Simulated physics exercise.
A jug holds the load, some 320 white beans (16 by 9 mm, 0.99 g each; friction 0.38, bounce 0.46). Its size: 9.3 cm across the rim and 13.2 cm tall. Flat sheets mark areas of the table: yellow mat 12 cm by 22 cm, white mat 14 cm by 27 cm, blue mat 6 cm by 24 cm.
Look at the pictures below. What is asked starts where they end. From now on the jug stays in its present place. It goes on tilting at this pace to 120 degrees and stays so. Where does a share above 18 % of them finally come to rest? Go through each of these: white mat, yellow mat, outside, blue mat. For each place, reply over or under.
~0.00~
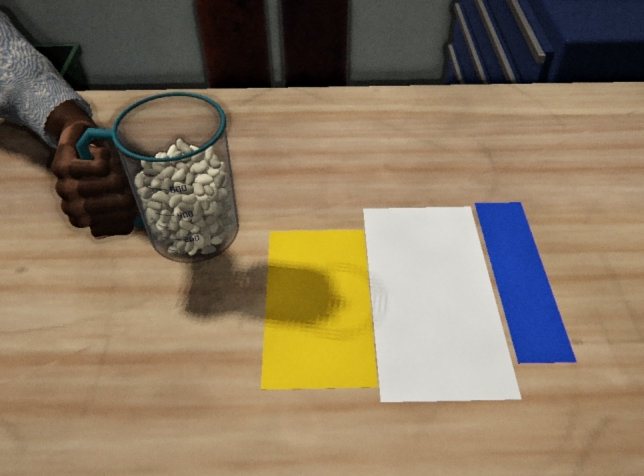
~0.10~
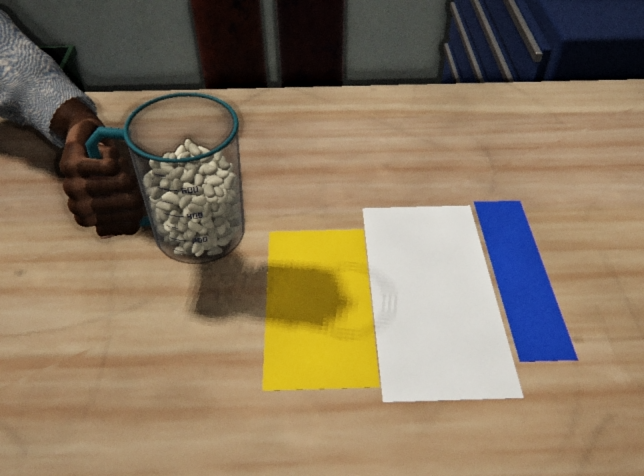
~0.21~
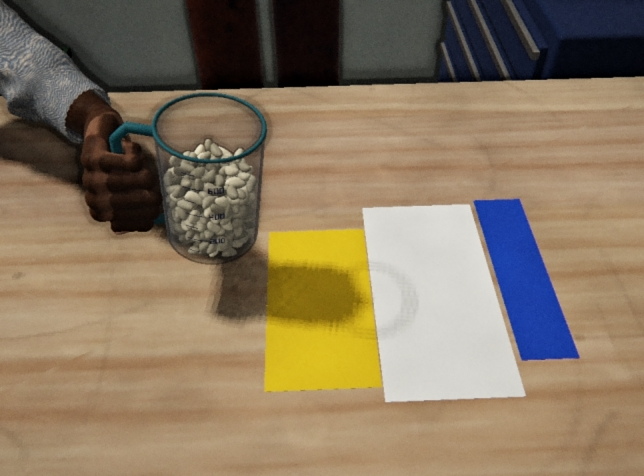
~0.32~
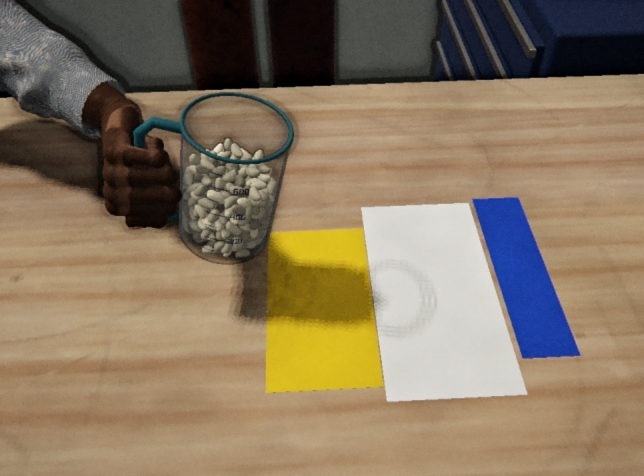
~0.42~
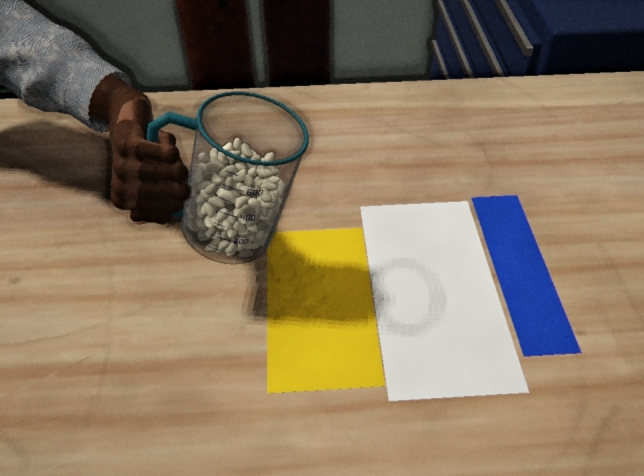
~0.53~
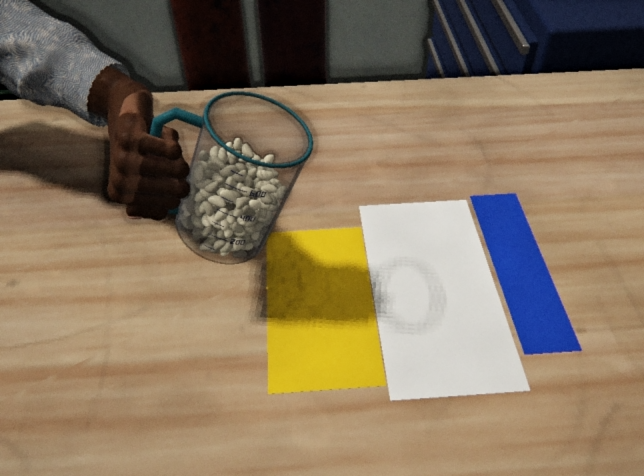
White mat: Over, yellow mat: Over, outside: Under, blue mat: Under.
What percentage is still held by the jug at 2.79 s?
About 15 %.
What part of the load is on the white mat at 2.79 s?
Roughly 20 percent at that point.
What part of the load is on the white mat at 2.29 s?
It comes to near 0 in a hundred.
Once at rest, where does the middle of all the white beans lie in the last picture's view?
Around (348, 275).
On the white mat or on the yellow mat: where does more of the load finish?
Outcome: Greater share on the yellow mat.
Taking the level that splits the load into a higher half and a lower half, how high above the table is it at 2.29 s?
It's about 14 cm.
After 1.21 s, tilt 55 degrees; jug 100 %; middle of all pieces on or above the table near (221, 196).
After 1.77 s, tilt 81 degrees; jug 100 %; middle of all pieces on or above the table near (218, 191).
Then, at 2.29 s, tilt 106 degrees; yellow mat 5 %, jug 95 %; middle of all pieces on or above the table near (237, 198).
After 2.79 s, tilt 120 degrees; yellow mat 60 %, jug 15 %, white mat 20 %; middle of all pieces on or above the table near (330, 263).
In the end, at 3.7 s, yellow mat 65 %, jug 0 %, blue mat 0 %, outside 5 %, white mat 30 %.
